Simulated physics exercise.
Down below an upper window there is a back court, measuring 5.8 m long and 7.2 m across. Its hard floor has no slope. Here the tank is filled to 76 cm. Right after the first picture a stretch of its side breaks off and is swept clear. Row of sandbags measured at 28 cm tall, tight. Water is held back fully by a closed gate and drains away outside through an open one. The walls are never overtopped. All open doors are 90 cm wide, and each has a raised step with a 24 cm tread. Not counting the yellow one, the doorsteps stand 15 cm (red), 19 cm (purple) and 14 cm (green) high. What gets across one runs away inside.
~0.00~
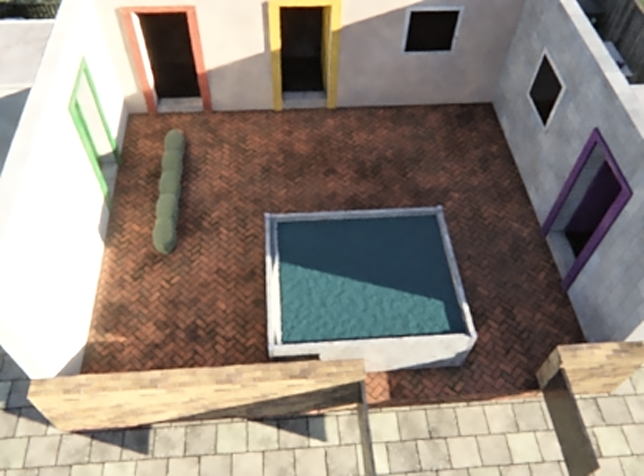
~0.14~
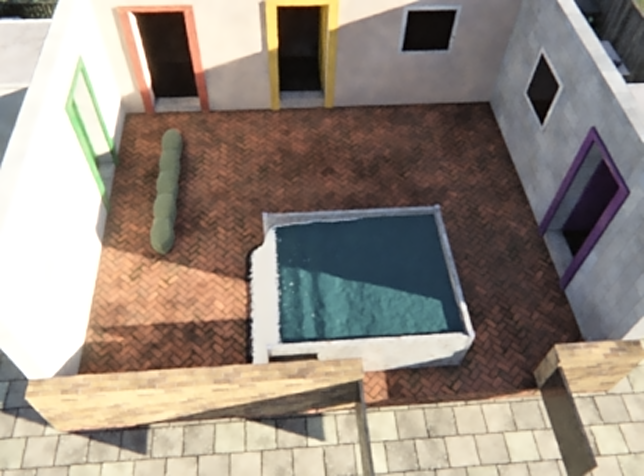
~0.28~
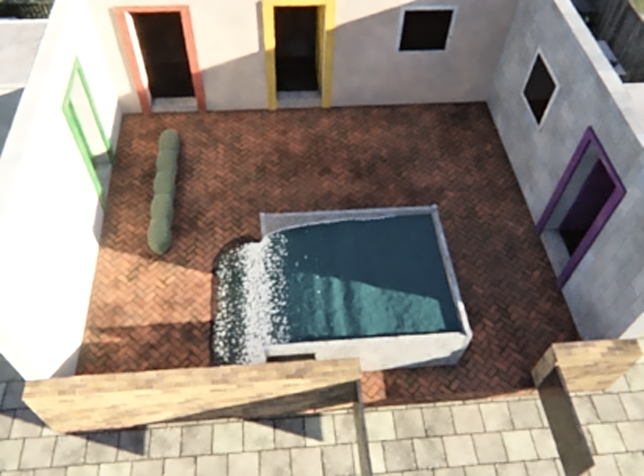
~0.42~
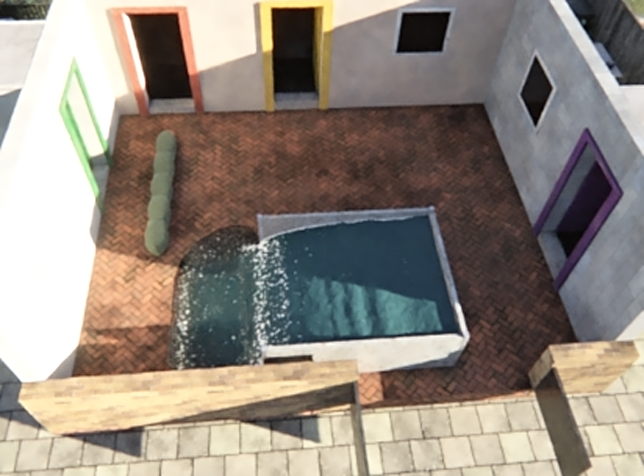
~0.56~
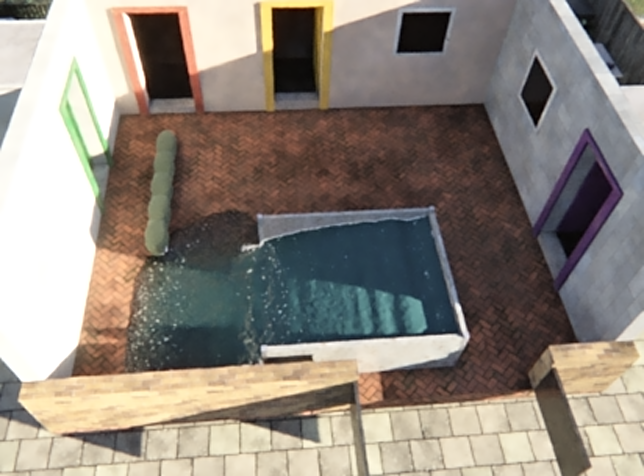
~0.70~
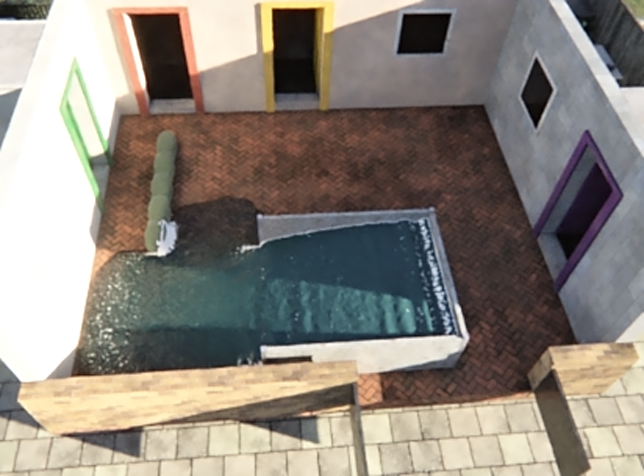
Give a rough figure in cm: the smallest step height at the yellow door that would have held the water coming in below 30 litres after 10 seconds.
9 cm.
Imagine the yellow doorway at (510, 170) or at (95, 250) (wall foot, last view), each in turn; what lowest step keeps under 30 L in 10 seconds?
Around 10.5 and 31 cm respectively.
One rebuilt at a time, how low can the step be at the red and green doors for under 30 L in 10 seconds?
Roughly 30 cm for the red door and roughly 13.5 cm for the green door.
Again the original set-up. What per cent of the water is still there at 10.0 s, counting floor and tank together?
Roughly 90 in a hundred.
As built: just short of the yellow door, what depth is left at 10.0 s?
It stands about 7.5 centimetres deep.
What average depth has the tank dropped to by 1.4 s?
The mean depth is about 43 cm.
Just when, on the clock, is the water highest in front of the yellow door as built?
Peak time: About 5.0 s.
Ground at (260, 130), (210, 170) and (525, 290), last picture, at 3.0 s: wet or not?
So the three spots come out swamped, swamped, spared, in that order.
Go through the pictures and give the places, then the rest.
Still water, 76 cm deep, in the tank at (363, 275); the yellow door at (305, 65) is dry, in the first picture.
The gap is at (271, 299), the front 0.3 m out at a hidden place; the back of the tank holds 76 cm, in the second picture.
The gap is at (269, 300), the front 0.7 m out at a hidden place; the back of the tank holds 76 cm, in the third picture.
Water pours out at (266, 302) and has run 1.3 m, to (176, 365); about 12 cm deep outside, 76 cm at the back, in the fourth picture.
The gap is at (266, 303), the front 1.9 m out at (132, 367); the back of the tank holds 74 cm, in the fifth picture.
Water pours out at (266, 303) and has run 2.6 m, to (82, 347); about 9 cm deep outside, 65 cm at the back; the yellow door at (298, 67), 4.6 m from the gap, is still 2.9 m from the nearest water, in the sixth picture.
After 1.4 s water covers 25 % of the floor, deepest (59 cm) near (67, 405); it has not reached the yellow door.
After 3.0 s water covers 45 % of the floor, deepest (46 cm) near (140, 115); 4 cm at the yellow door, 0 litres in over its 21 cm step.
After 10.0 s water covers 95 % of the floor, deepest (18 cm) near (573, 359); 7 cm at the yellow door, 0 litres in over its 21 cm step.
At the yellow door as built, the water arrived by 2.9 s and peaked near 18 cm at 4.8 s.
Run again over the same 10 s with other heights there, 41 litres in over 8 cm, 20 litres over 10.5 cm. The limit of 30 litres is kept from about 9 cm up.
